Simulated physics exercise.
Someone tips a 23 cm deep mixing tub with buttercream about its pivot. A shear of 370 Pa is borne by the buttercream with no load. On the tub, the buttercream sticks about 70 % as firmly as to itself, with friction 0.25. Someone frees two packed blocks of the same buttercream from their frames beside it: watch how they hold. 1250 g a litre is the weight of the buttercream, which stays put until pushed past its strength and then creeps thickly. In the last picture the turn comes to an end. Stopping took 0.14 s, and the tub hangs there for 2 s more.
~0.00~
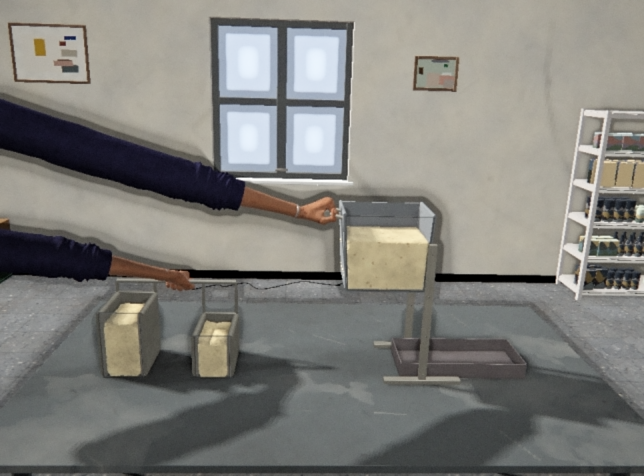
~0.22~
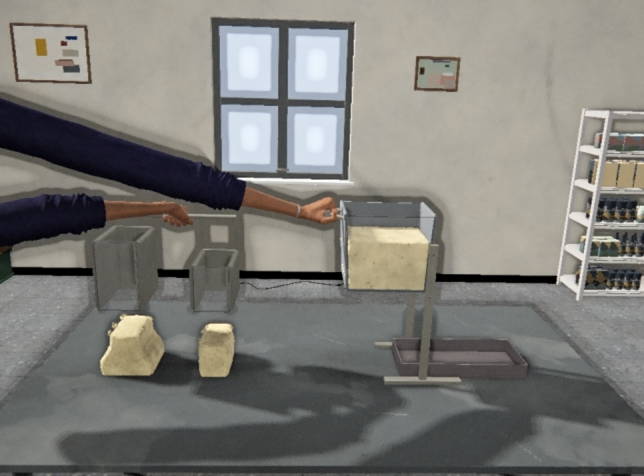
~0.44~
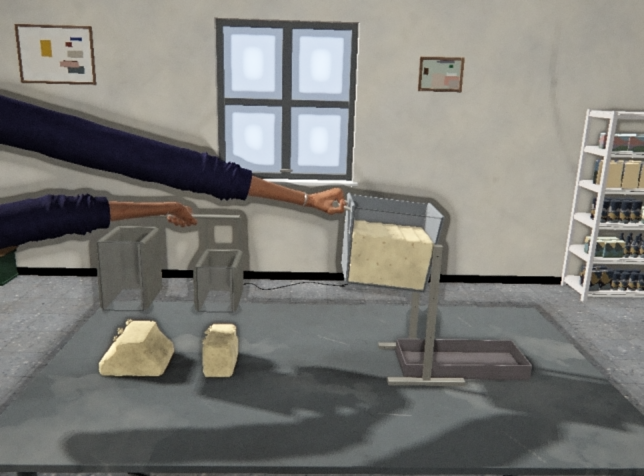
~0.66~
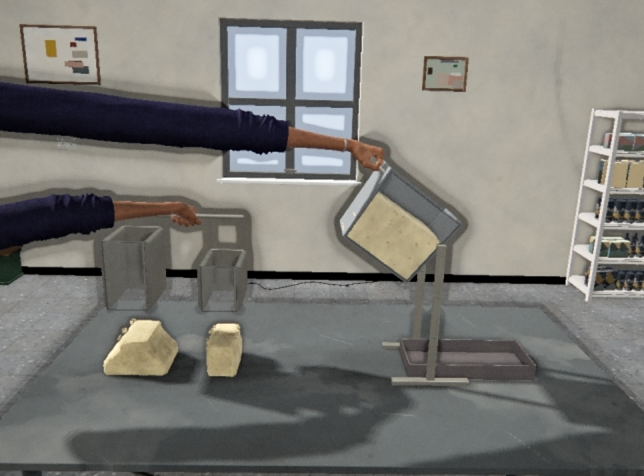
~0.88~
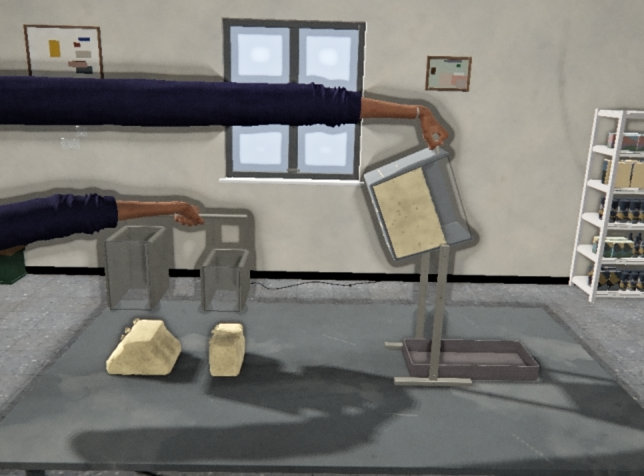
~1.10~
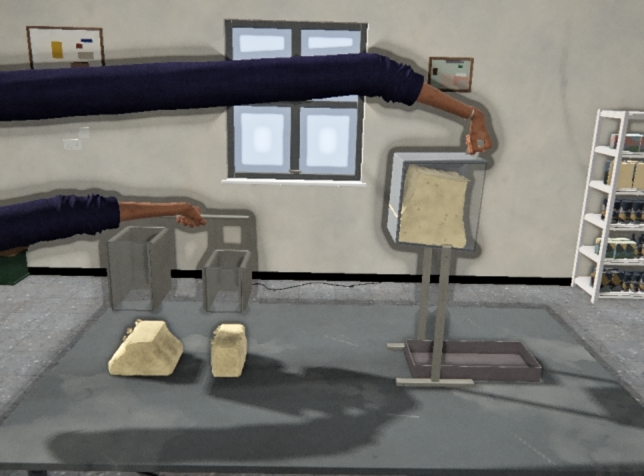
To begin with, one hand lifts two grey boxes off pale buttercream blocks on the left, and the larger block slumps while the smaller keeps its shape. Another hand then turns the tub on the stand clockwise onto its side, the buttercream still packed inside.
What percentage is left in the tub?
About 47 %.
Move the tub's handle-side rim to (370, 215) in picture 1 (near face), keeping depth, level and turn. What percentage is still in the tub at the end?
The tub would keep roughly 75 percent.
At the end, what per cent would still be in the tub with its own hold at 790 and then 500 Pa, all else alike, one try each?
Roughly 100 % followed by roughly 55 %.
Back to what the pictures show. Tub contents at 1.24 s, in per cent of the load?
The tub holds around 85 % of the load then.
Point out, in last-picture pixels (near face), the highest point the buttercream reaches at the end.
Peak location: Approx. (422, 217).
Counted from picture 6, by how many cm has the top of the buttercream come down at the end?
12 cm or so.
By 1.24 s, the tub is at 92 degrees and holds 83 %.
By 1.41 s, the tub is at 92 degrees and holds 52 %.
By 1.58 s, the tub is at 92 degrees and holds 47 %.
By 1.75 s, the tub is at 92 degrees and holds 47 %.
By 3.10 s, at the end, the tub is at 92 degrees and holds 47 %.
